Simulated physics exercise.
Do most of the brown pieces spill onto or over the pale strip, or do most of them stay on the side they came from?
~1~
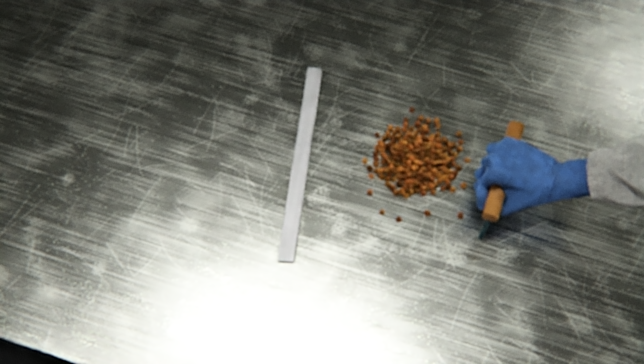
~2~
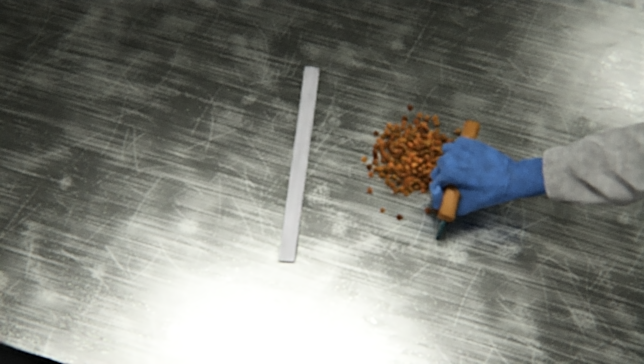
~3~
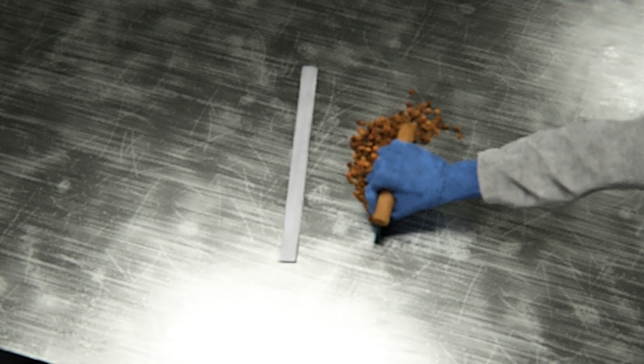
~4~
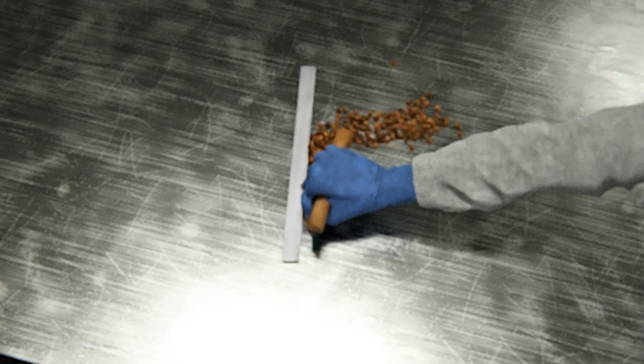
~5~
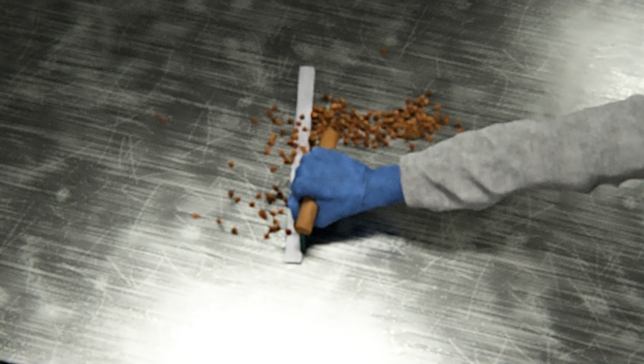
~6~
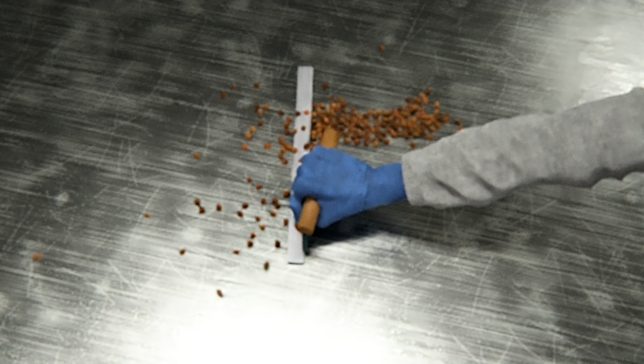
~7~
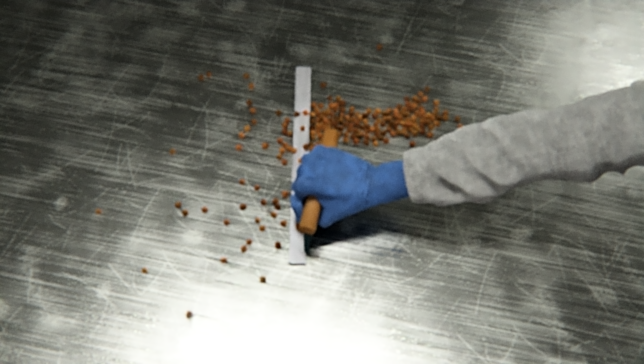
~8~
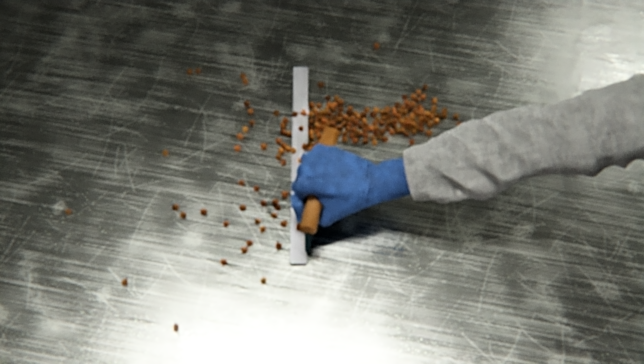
Most of them stay on the right side of the strip, where they came from. Only a moderate share ends up on the strip or scattered on the surface to its left.
The footage shows a blue-gloved hand sweeping a pile of small brown pieces leftwards across a scratched metal surface with a wooden-handled scraper. It stops at a pale strip, where some pieces scatter over to the left while a larger heap remains on the right.
